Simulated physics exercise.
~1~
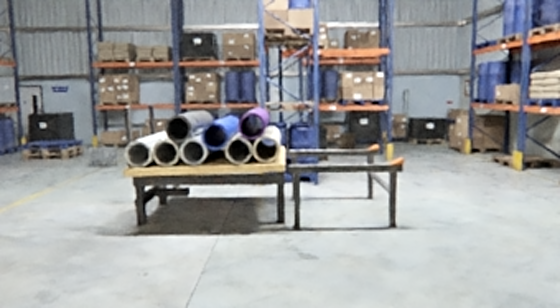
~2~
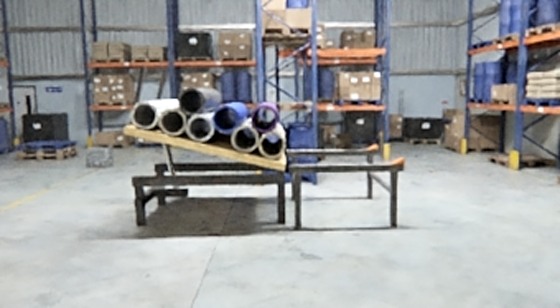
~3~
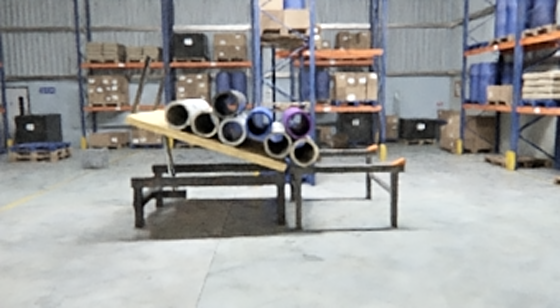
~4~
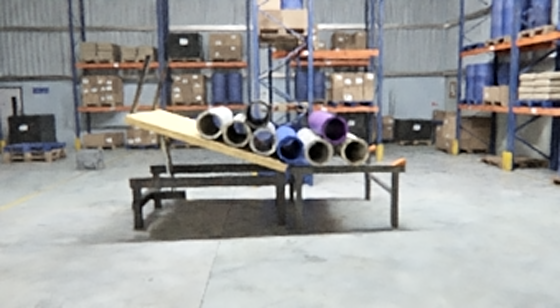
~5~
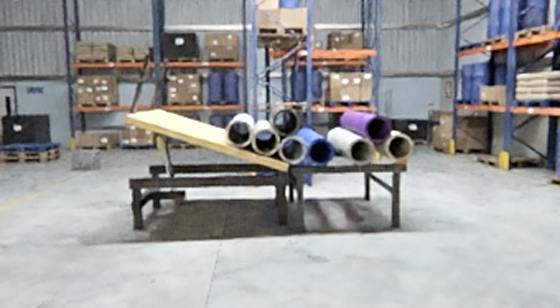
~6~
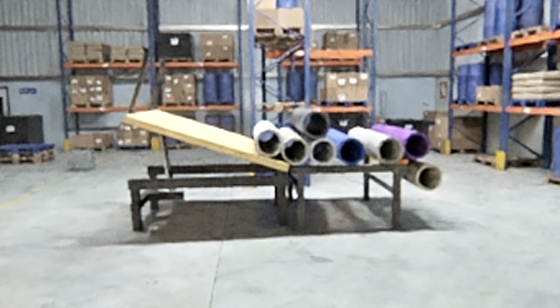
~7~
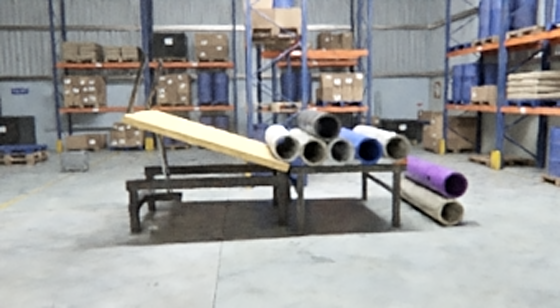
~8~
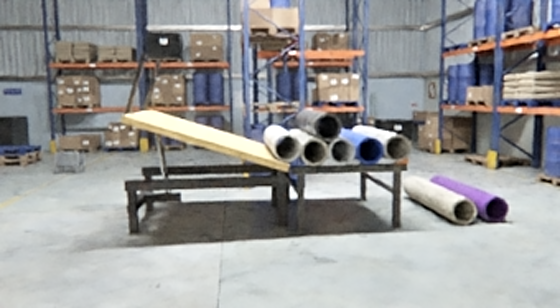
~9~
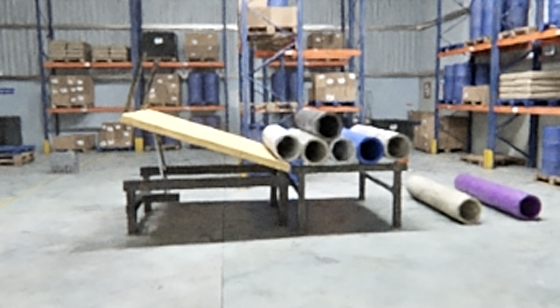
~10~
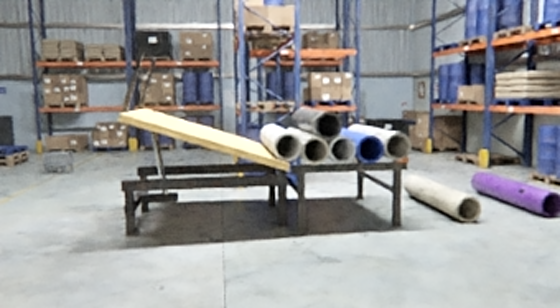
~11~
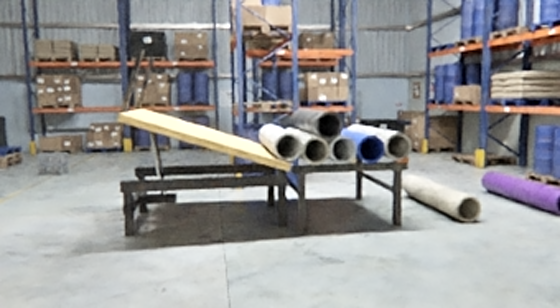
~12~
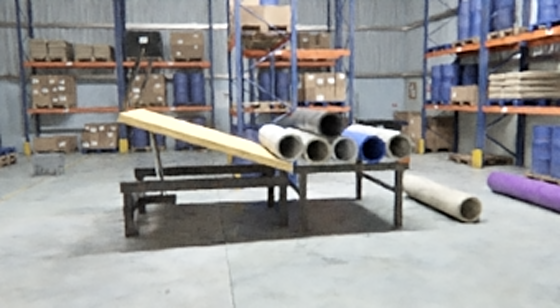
In a warehouse lined with orange and blue shelving, seen from the front by a camera that drifts slightly sideways, thick hollow pipes lie stacked on a yellow deck beside a low, dark, level rack. Among the pale and dark pipes are a blue one and a purple one. The deck's left edge rises, and the pipes roll right onto the rack. A pale pipe and the purple one go over the rack's right end and drop to the floor. The purple pipe rolls farther right, while the blue one stays on the rack among the remaining pipes beside the tilted deck.
